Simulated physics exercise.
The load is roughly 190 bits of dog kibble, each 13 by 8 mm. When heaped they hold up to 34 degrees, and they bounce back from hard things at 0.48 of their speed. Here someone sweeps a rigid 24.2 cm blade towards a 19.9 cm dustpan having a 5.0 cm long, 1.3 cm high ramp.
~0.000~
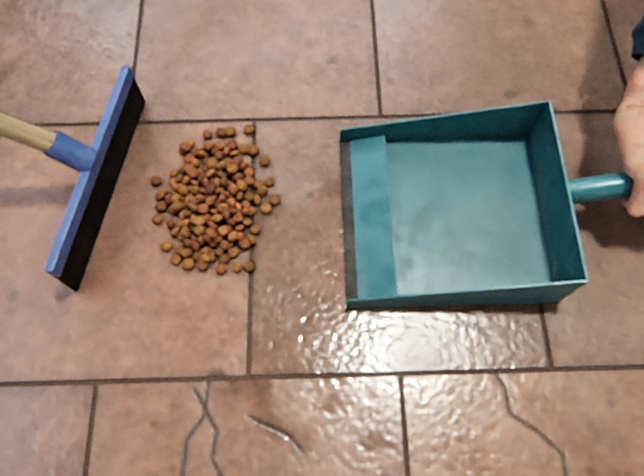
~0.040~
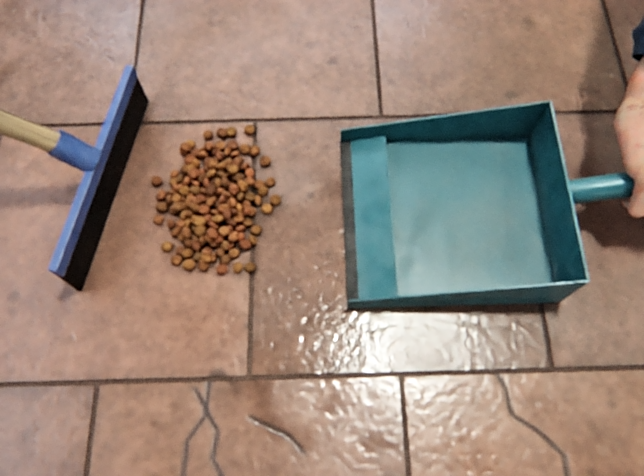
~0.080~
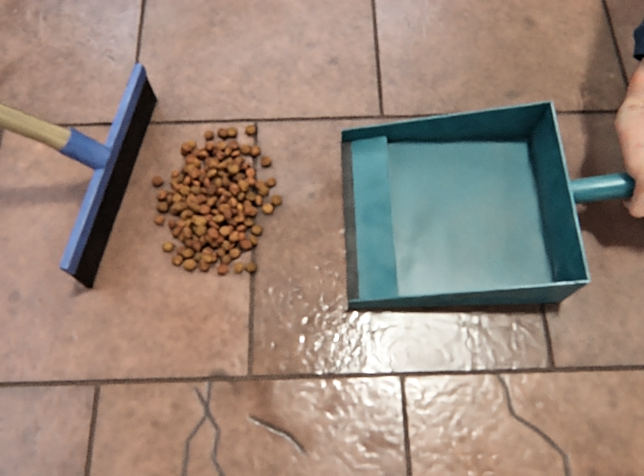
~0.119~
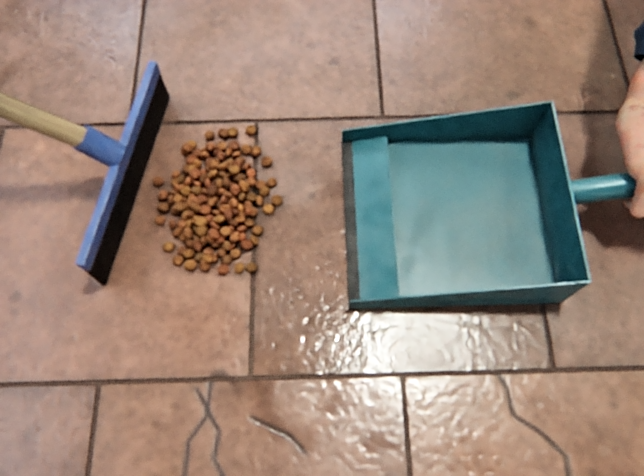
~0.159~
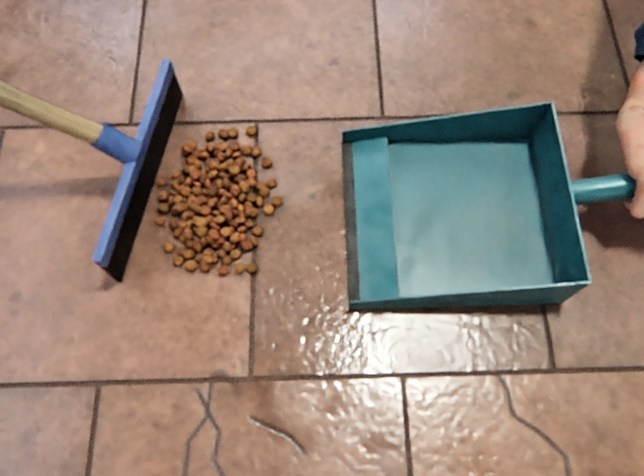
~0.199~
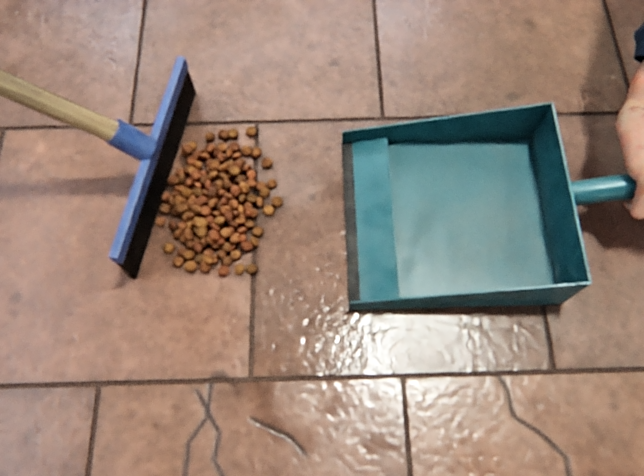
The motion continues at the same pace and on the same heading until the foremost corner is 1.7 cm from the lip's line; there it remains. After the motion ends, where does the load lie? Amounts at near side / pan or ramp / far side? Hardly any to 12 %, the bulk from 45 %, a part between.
Near side: Hardly any; pan: Hardly any; far side: A part.
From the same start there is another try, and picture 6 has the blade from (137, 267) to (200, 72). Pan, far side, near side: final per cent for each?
Split: Pan = 15, far = 10, near = 0.
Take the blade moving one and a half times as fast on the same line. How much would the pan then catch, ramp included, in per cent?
It would be around 10 per cent.
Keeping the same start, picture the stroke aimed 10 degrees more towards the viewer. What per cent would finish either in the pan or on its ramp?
15 %.
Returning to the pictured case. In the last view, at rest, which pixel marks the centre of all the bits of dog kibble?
Somewhere near (323, 194) in the last picture.
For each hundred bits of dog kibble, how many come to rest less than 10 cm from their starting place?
25 %.
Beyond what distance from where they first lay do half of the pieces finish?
It works out to some 12 cm.
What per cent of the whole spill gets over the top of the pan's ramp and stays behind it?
Roughly 0 in a hundred.
After 0.41 s, middle of the blade 12 cm from the lip; 0 % over the lip, far side 10 %, near side 0 %.
After 0.55 s, middle of the blade 7 cm from the lip; 0 % over the lip, far side 15 %, near side 0 %.
After 0.82 s, middle of the blade 4 cm from the lip; 5 % over the lip, far side 15 %, near side 0 %.
In the end, at 1.2 s, near side 0 %, pan 5 %, far side 15 %, in front of the lip or behind the blade 80 %.
